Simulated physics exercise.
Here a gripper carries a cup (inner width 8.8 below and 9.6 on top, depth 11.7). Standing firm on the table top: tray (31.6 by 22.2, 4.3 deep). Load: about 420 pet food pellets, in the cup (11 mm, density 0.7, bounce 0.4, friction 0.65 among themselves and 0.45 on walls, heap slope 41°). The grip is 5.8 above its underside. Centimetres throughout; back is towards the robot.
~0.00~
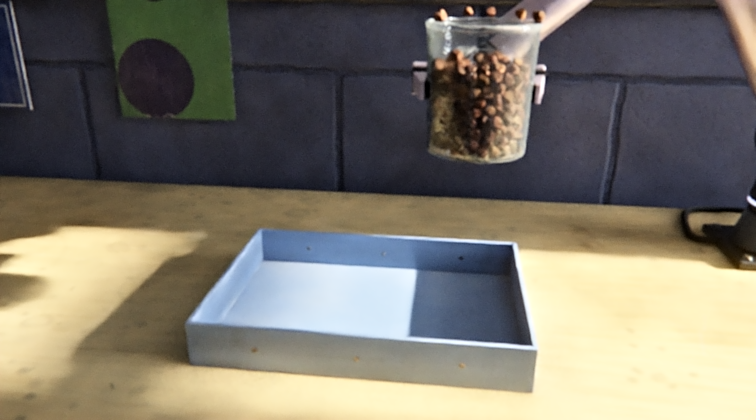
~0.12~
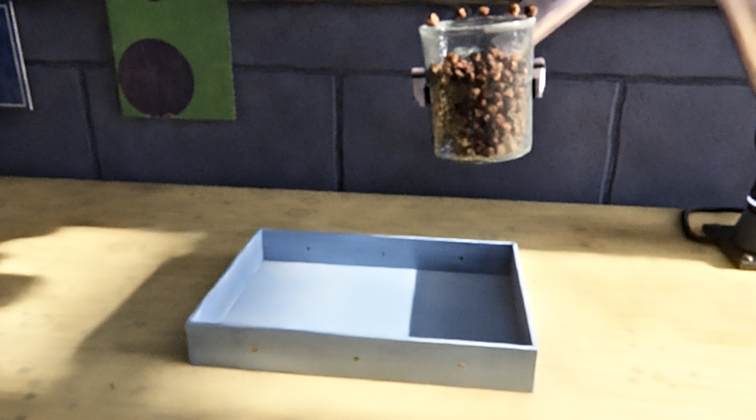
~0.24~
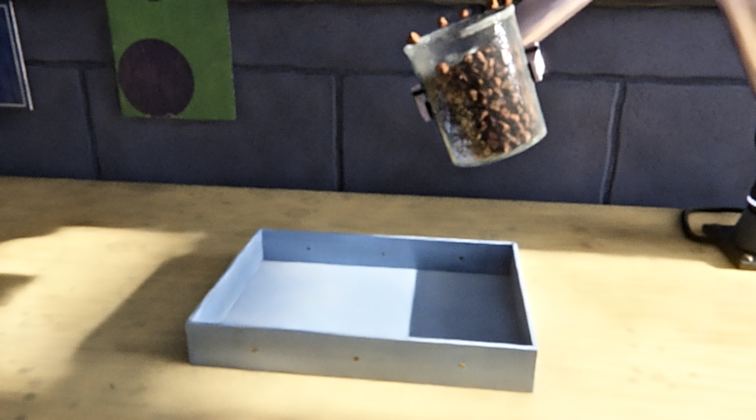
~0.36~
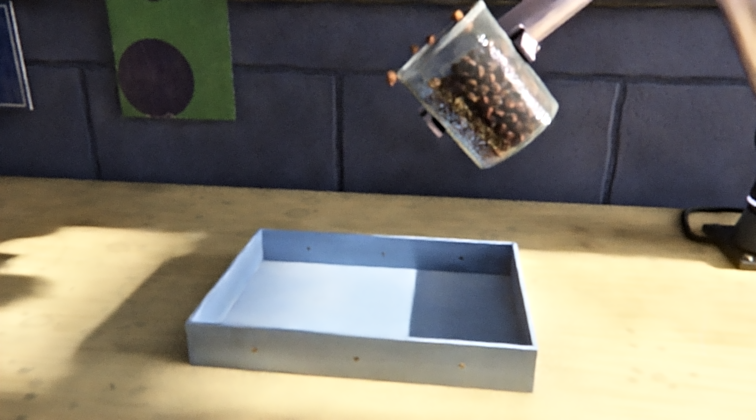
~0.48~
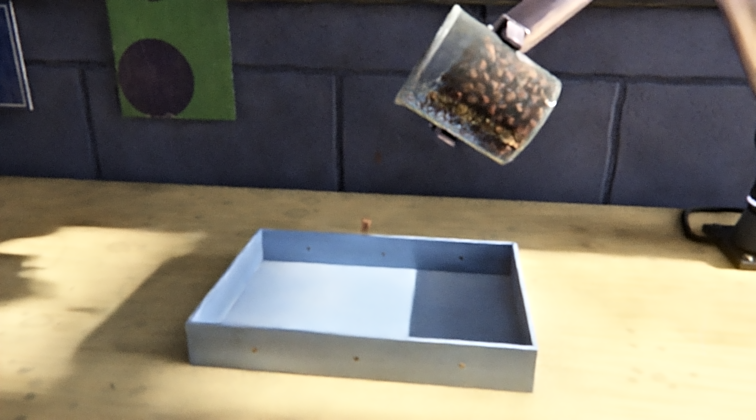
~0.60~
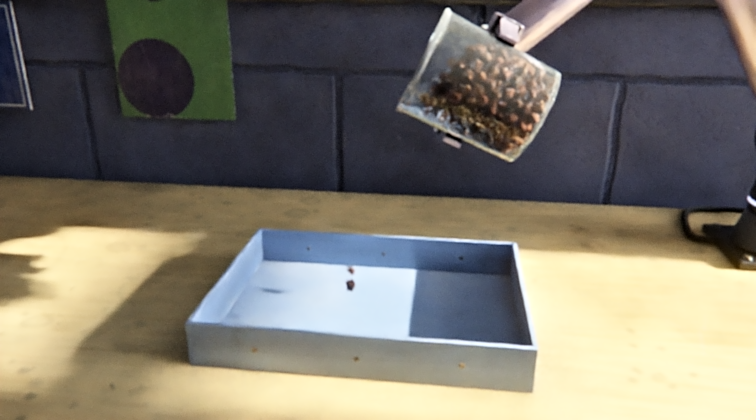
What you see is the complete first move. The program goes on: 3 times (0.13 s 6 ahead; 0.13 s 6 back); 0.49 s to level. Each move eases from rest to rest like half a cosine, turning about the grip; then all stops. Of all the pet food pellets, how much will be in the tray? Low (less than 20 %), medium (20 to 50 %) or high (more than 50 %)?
Answer: Medium; 20 to 50 % of the pet food pellets finish in the tray.
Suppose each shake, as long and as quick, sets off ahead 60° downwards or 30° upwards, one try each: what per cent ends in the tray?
About 5 and 60 per cent.
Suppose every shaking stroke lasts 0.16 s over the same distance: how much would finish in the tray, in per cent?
It would be near 20 per cent.
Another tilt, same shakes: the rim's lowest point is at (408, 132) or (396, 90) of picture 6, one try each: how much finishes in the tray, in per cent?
About 85 and 20 per cent.
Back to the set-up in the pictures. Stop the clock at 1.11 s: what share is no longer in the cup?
Some 25 per cent.
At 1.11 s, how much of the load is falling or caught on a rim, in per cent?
About 9 per cent.
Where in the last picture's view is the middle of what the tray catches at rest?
Near (329, 306).
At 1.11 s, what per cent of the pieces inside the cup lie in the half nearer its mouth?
About 55 per cent.
By 1.11 s, tilted 65° forward, highest piece 28 above the table; 317 in the cup, 67 in the tray, 2 on the table or floor, 36 in flight or on a rim.
By 1.62 s, tilted 34° forward, highest piece 28 above the table; 265 in the cup, 150 in the tray, 6 on the table or floor, 1 in flight or on a rim.
By 2.07 s, level, highest piece 29 above the table; 265 in the cup, 151 in the tray, 6 on the table or floor.
By 3.12 s, level, highest piece 29 above the table; 265 in the cup, 151 in the tray, 6 on the table or floor.
Final count, 265 in the cup, 151 in the tray, 6 on the table or floor. That is 36 % in the tray.
